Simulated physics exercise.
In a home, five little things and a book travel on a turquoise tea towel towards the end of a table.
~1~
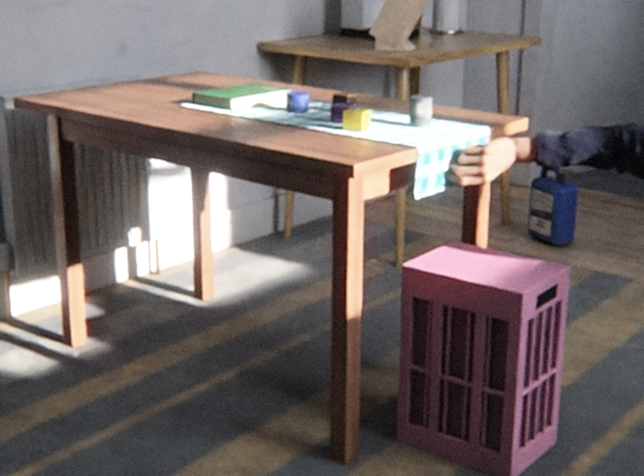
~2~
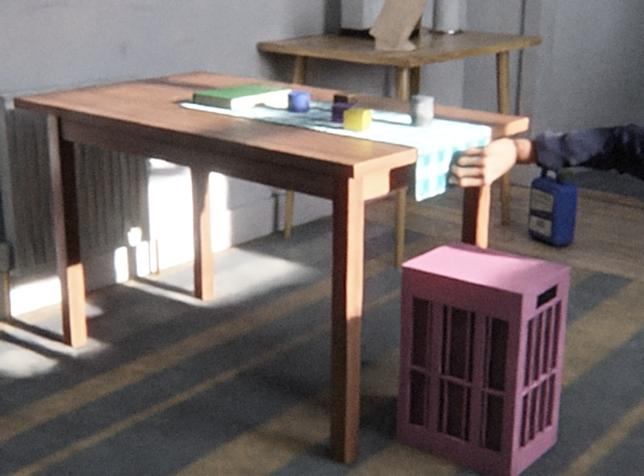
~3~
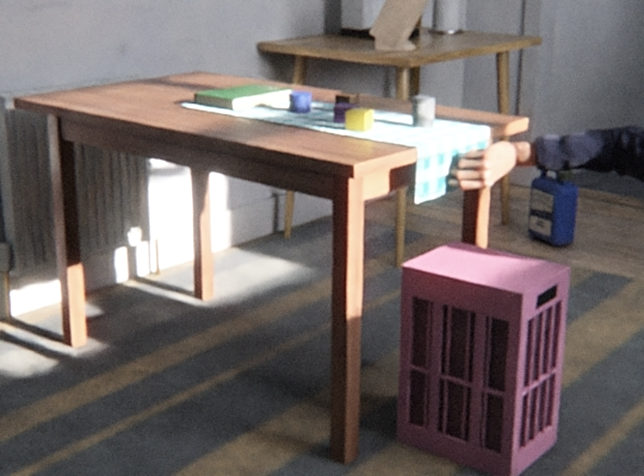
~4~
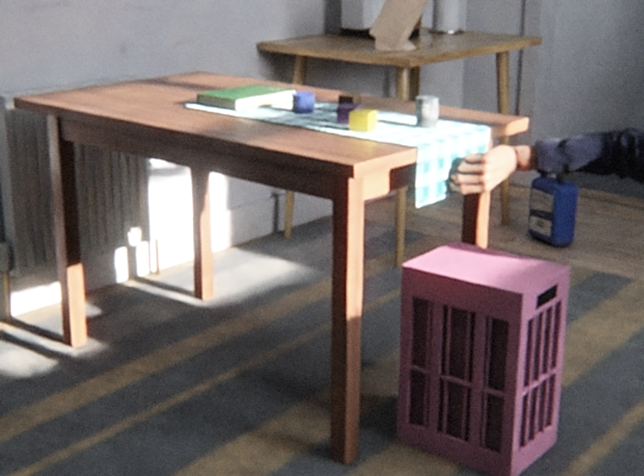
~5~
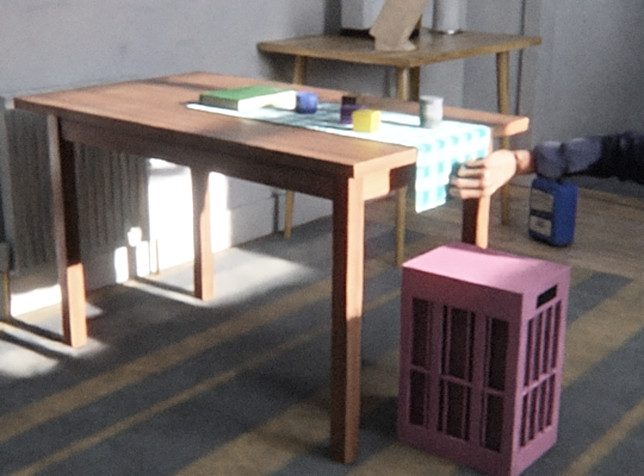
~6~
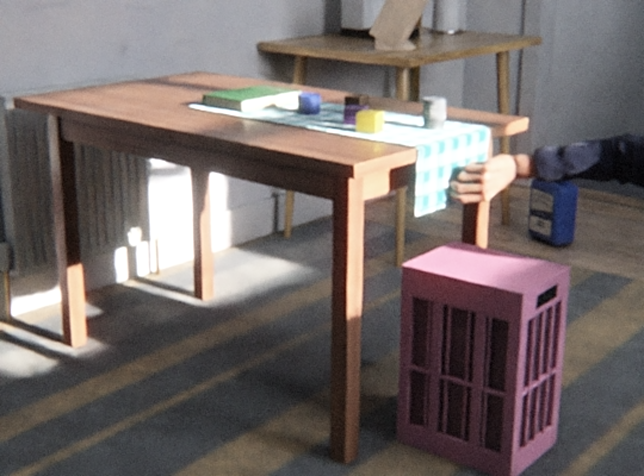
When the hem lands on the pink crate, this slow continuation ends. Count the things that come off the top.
Lost over the edge: One.
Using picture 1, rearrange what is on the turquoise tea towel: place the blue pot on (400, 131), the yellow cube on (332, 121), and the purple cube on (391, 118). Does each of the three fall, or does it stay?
The blue pot is lost, the yellow cube stays aboard, the purple cube stays aboard.
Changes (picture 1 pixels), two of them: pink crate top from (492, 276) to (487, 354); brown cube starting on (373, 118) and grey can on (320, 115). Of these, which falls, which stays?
So the brown cube leaves, and the grey can stays there.
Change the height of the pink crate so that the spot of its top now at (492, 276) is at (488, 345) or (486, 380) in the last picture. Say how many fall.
First case 3, second case 4.
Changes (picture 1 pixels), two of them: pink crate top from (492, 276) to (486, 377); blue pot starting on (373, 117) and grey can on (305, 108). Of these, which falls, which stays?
Observed: Blue pot departs; grey can remains seated.
Early on, hem near (452, 237); all still up.
Midway, hem on the crate; grey can gone.
Finally, hem on the crate; grey can gone. The table loses one.
